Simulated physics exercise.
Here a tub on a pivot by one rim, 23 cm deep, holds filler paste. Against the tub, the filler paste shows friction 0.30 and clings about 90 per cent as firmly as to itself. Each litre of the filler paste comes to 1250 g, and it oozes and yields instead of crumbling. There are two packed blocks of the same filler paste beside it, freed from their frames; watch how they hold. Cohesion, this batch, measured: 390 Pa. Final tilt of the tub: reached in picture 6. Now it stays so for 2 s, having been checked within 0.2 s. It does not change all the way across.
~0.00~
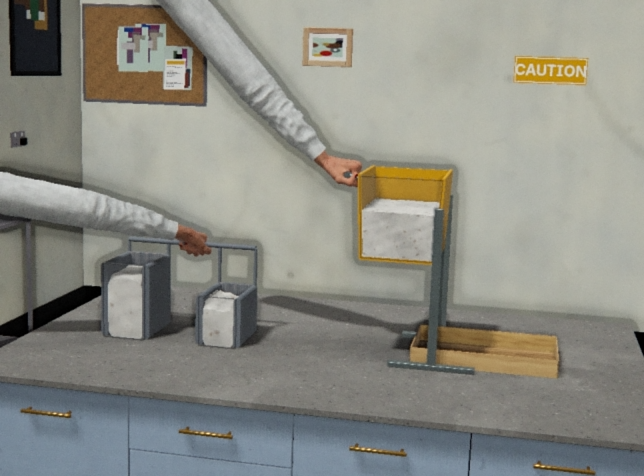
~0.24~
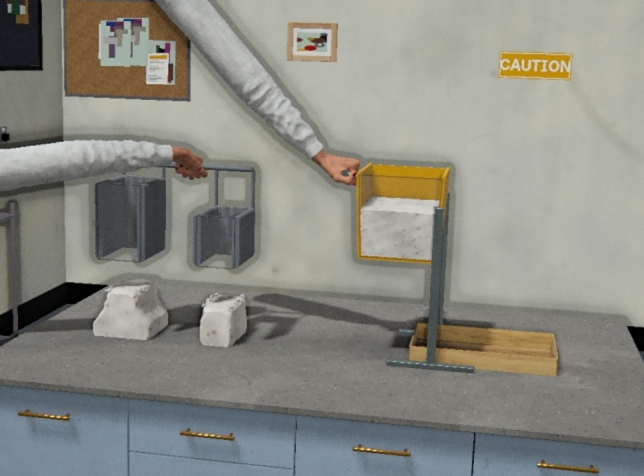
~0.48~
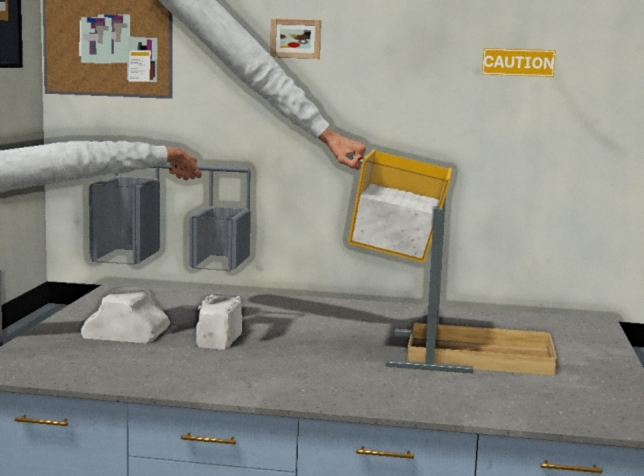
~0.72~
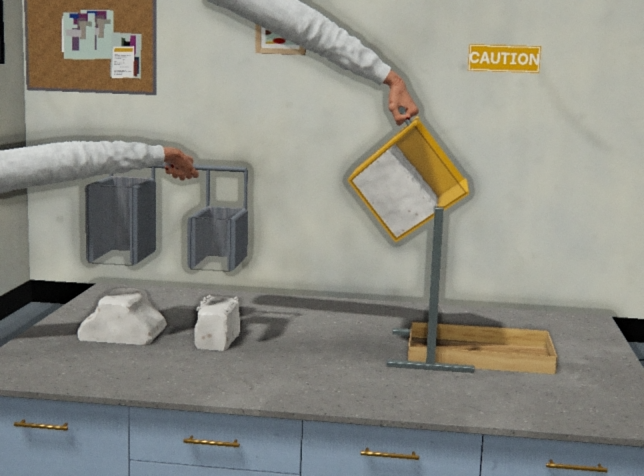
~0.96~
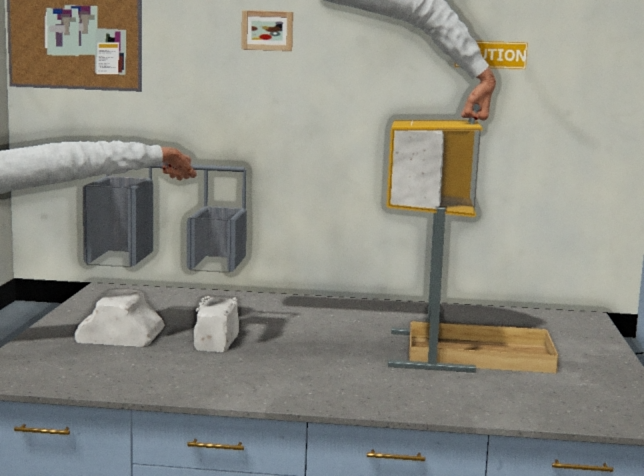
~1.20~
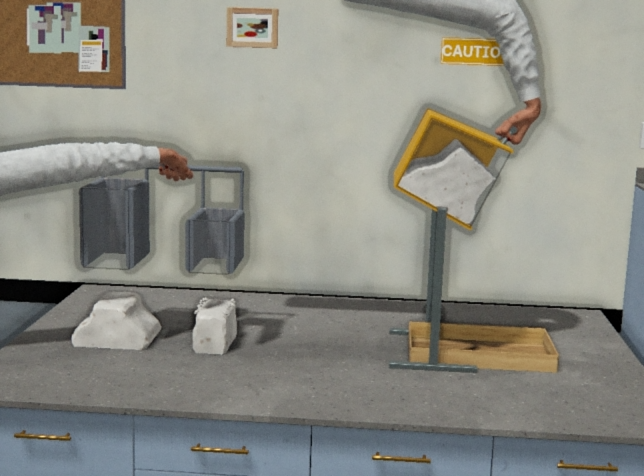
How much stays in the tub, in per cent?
Roughly 0 per cent stays in the tub.
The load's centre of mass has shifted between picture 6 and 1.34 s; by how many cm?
It has gone close to 12 cm.
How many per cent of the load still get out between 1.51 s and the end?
About 14 percent.
After 1.34 s, the tub is at 114 degrees and holds 44 %.
After 1.51 s, the tub is at 114 degrees and holds 14 %.
After 1.68 s, the tub is at 114 degrees and holds 0 %.
After 1.85 s, the tub is at 114 degrees and holds 0 %.
After 3.20 s, at the end, the tub is at 114 degrees and holds 0 %.
